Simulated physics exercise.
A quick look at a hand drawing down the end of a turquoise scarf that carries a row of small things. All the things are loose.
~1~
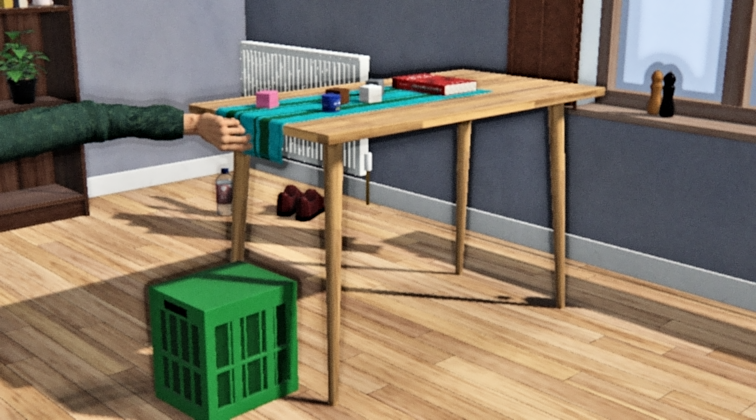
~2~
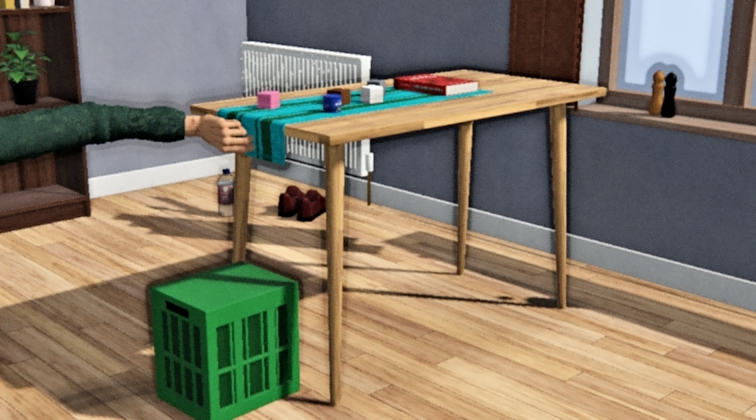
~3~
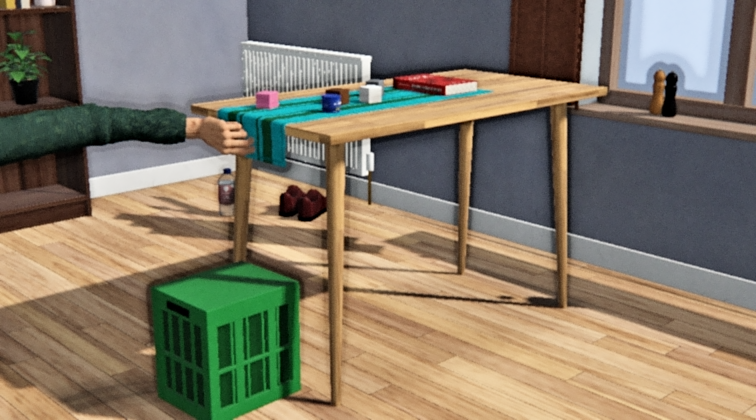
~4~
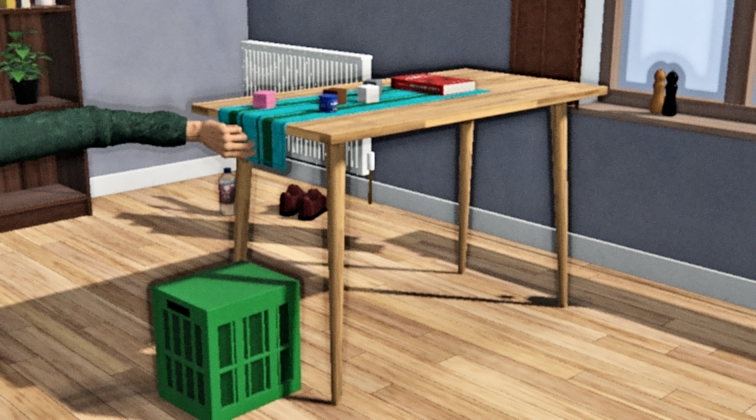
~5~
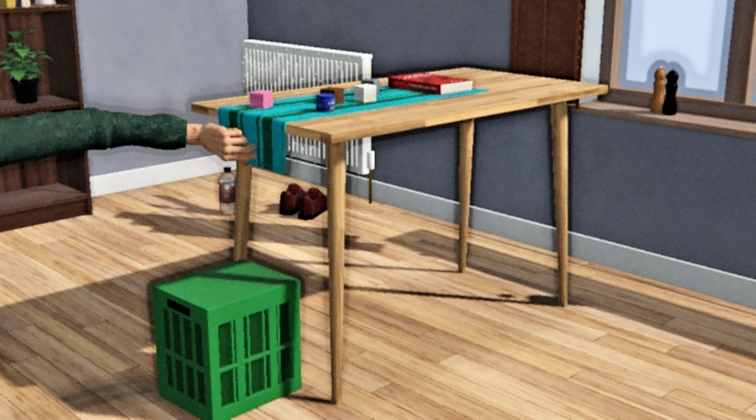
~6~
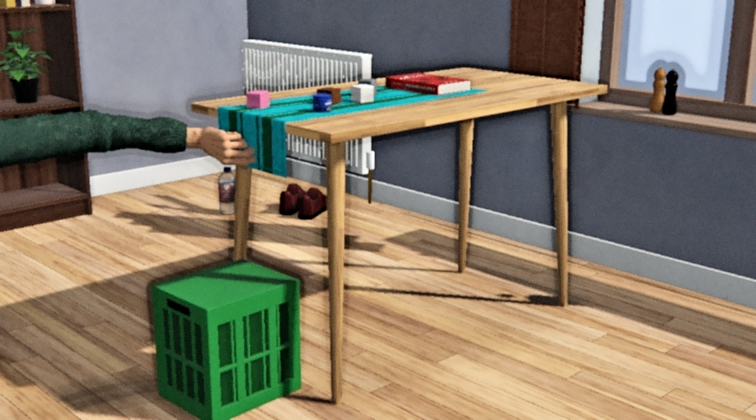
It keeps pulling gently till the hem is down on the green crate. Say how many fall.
The count of fallen things is three.
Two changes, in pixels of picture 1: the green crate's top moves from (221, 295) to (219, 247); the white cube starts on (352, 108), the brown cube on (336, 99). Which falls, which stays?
The white cube stays on, the brown cube remains up.
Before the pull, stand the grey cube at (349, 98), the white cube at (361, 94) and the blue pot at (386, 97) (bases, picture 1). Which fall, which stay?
The grey cube keeps its place on top; the white cube stays on; the blue pot holds on.
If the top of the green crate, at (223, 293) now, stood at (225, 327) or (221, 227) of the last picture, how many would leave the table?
Then 4 and 1.
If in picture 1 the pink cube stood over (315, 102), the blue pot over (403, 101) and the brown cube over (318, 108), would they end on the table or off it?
The pink cube tumbles off; the blue pot keeps its place on top; the brown cube tumbles off.
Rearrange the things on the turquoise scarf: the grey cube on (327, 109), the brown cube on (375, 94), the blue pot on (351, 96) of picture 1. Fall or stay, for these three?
The grey cube is carried off, the brown cube stays on, the blue pot stays on.
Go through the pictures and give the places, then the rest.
The first frame shows hem (283, 164); pink cube (267, 92); blue pot (331, 95); brown cube (337, 89); white cube (370, 86); grey cube (375, 80); top of the crate (221, 295).
The second frame shows hem (286, 165); pink cube (268, 92).
The third frame shows hem (286, 167); blue pot (331, 95).
The fourth frame shows hem (286, 170); brown cube (335, 89); top of the crate (224, 294).
The fifth frame shows hem (285, 174); white cube (365, 86).
The sixth frame shows hem (287, 177); pink cube (258, 92); blue pot (322, 95); brown cube (329, 89); white cube (362, 86); grey cube (367, 80).
Early on, hem near (252, 195); all still up.
Midway, hem near (252, 233); pink cube and blue pot gone.
Near the end, hem on the crate; pink cube, blue pot and brown cube gone.
Finally, hem on the crate; pink cube, blue pot and brown cube gone. It carries off three.
